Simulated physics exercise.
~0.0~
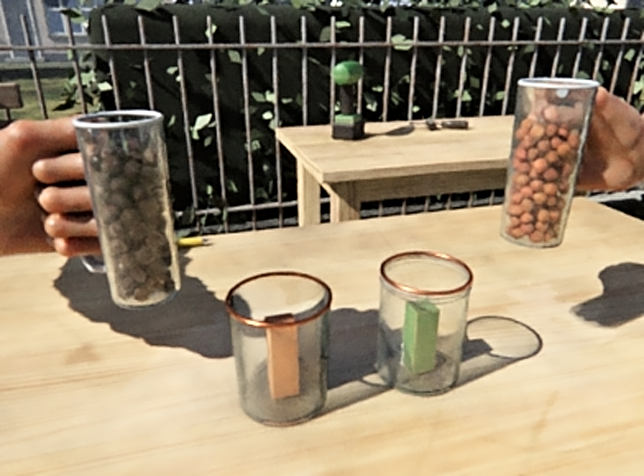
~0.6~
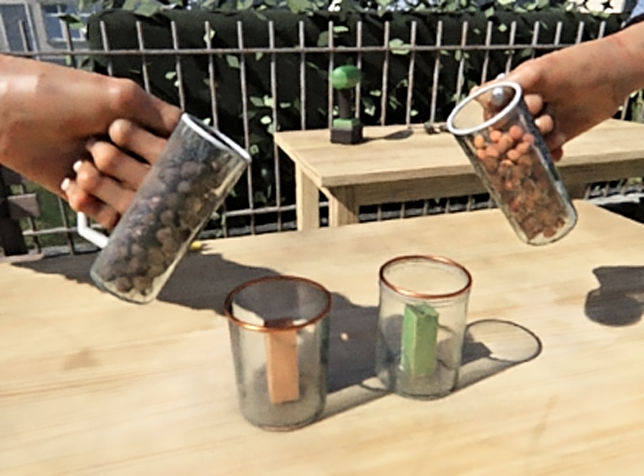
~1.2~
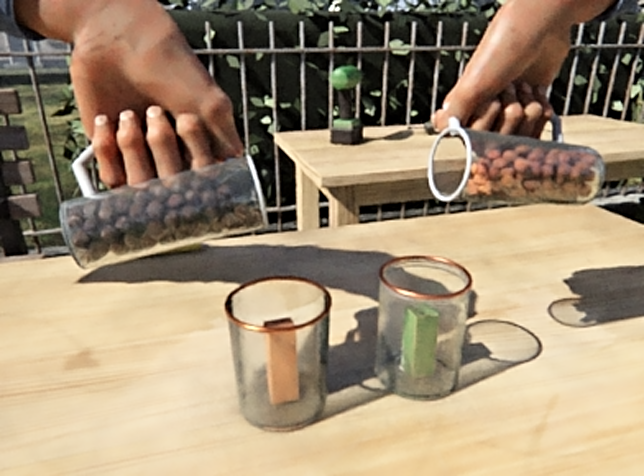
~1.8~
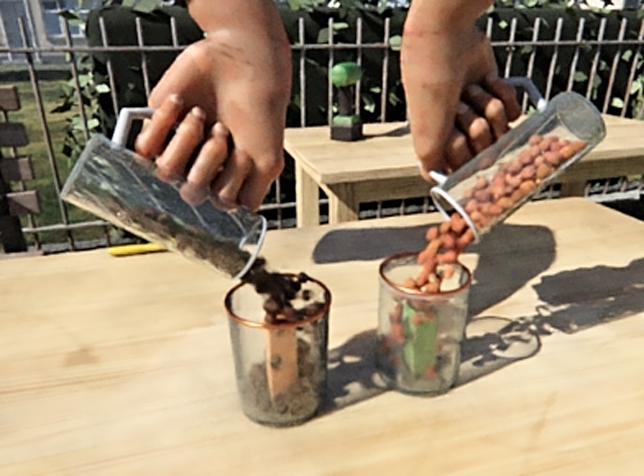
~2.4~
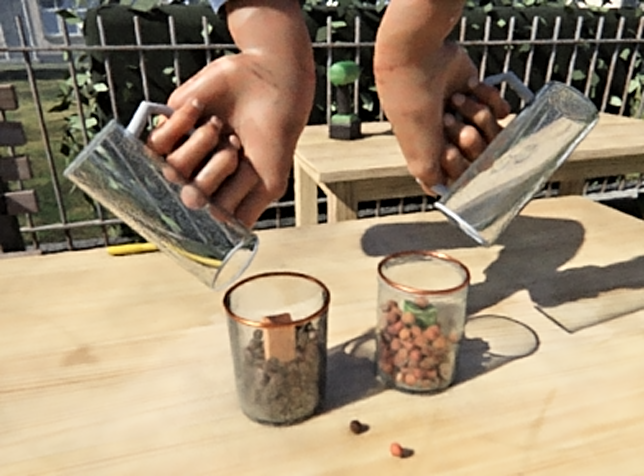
Two hands hold clear handled cups above a pale wooden table outdoors, seen from slightly above, with a metal fence, dark foliage and another table behind. The left cup holds dark brown pieces and the right one reddish-orange pieces, while two copper-rimmed glasses below contain an upright orange block on the left and a green one on the right. The hands tilt the cups onto their sides, then tip them further, pouring the pieces into the glasses. Finally both cups are empty, the tops of both blocks still show above the pieces, and one dark and one reddish piece lie on the table.
